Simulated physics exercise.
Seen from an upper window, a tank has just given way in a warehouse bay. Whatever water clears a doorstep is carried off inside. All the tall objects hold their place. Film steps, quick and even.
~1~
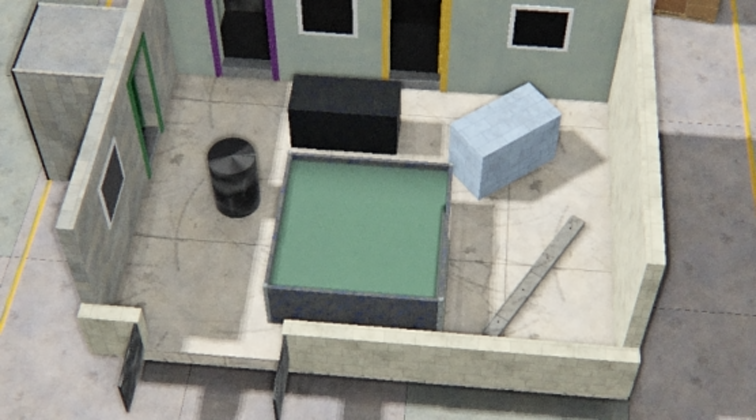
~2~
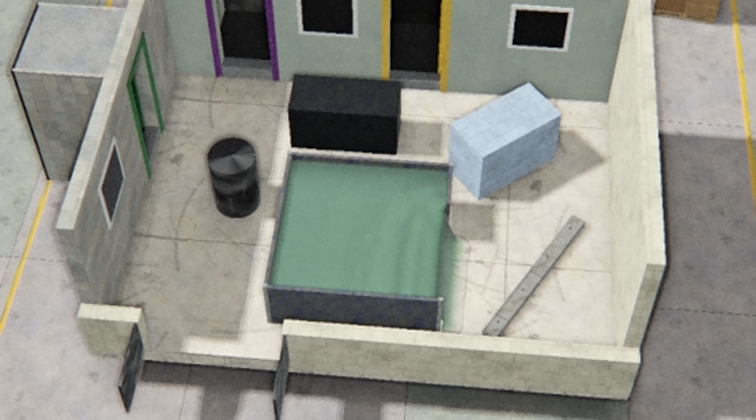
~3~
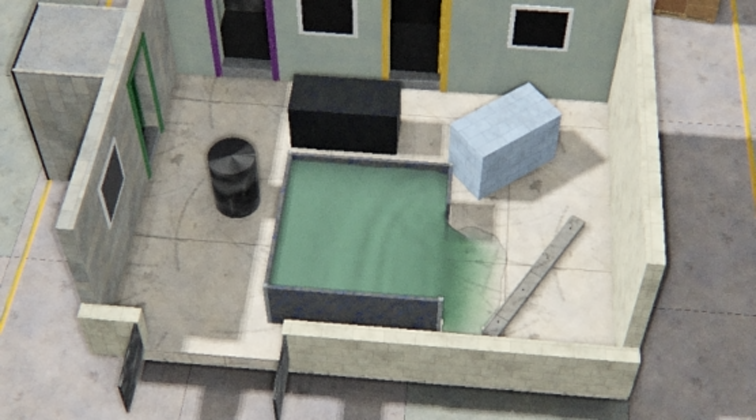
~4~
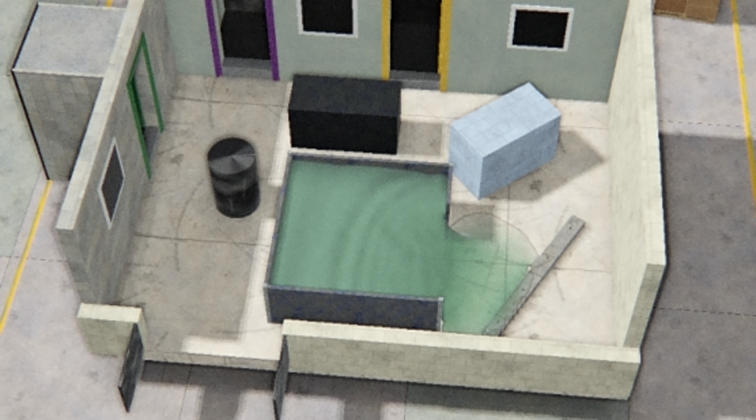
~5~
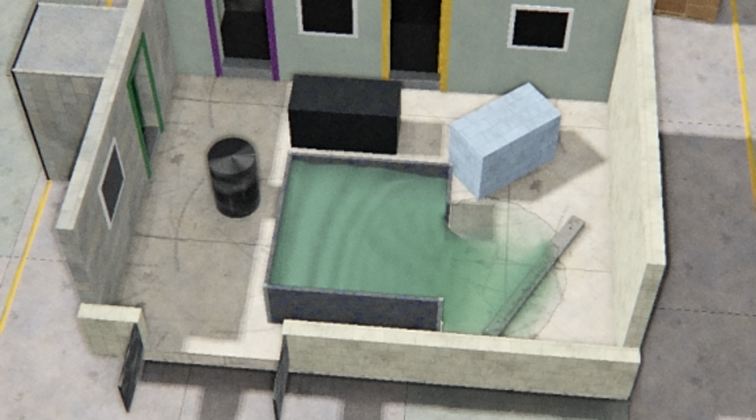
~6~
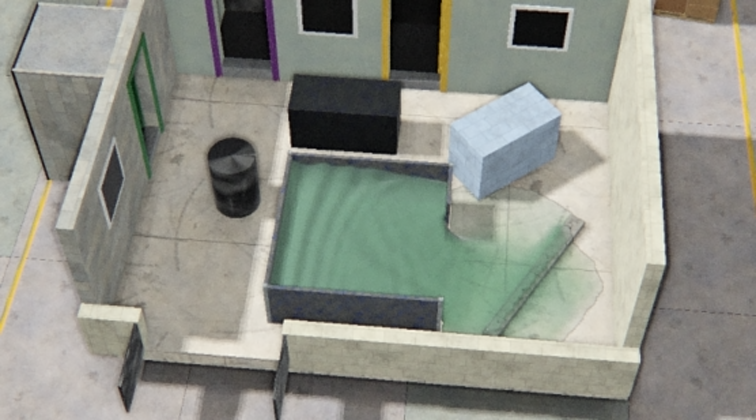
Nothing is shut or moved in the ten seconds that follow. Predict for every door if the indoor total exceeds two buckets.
Prediction: The yellow door does not exceed it, the purple door does not exceed it, the green door does not exceed it.
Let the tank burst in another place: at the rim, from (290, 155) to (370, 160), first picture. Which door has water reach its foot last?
It is the door marked yellow.
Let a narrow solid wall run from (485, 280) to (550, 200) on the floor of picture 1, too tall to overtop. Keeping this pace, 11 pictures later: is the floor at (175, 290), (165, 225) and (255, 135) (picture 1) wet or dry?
Untouched; untouched; untouched.
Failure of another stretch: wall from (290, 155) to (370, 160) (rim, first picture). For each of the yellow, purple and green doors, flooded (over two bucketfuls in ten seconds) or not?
Well, the yellow door comes up short, the purple door comes up short, and the green door overshoots.
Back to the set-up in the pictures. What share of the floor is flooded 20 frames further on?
Some 50 per cent.
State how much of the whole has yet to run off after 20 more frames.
About 100 per cent.
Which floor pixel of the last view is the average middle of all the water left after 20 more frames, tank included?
Close to (480, 243).
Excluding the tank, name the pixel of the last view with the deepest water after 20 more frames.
Somewhere around (607, 112).
A moment on, water covers 30 % of the floor; the yellow door not reached, the purple door not reached, the green door not reached.
Next, water covers 35 % of the floor; the yellow door not reached, the purple door not reached, the green door not reached.
Then, water covers 50 % of the floor; the yellow door wet at the sill, nothing in, the purple door not reached, the green door not reached.
Later, water covers 85 % of the floor; the yellow door wet at the sill, nothing in, the purple door wet at the sill, nothing in, the green door wet at the sill, nothing in.
In the end, water covers 100 % of the floor; the yellow door under two buckets in, the purple door wet at the sill, nothing in, the green door wet at the sill, nothing in.
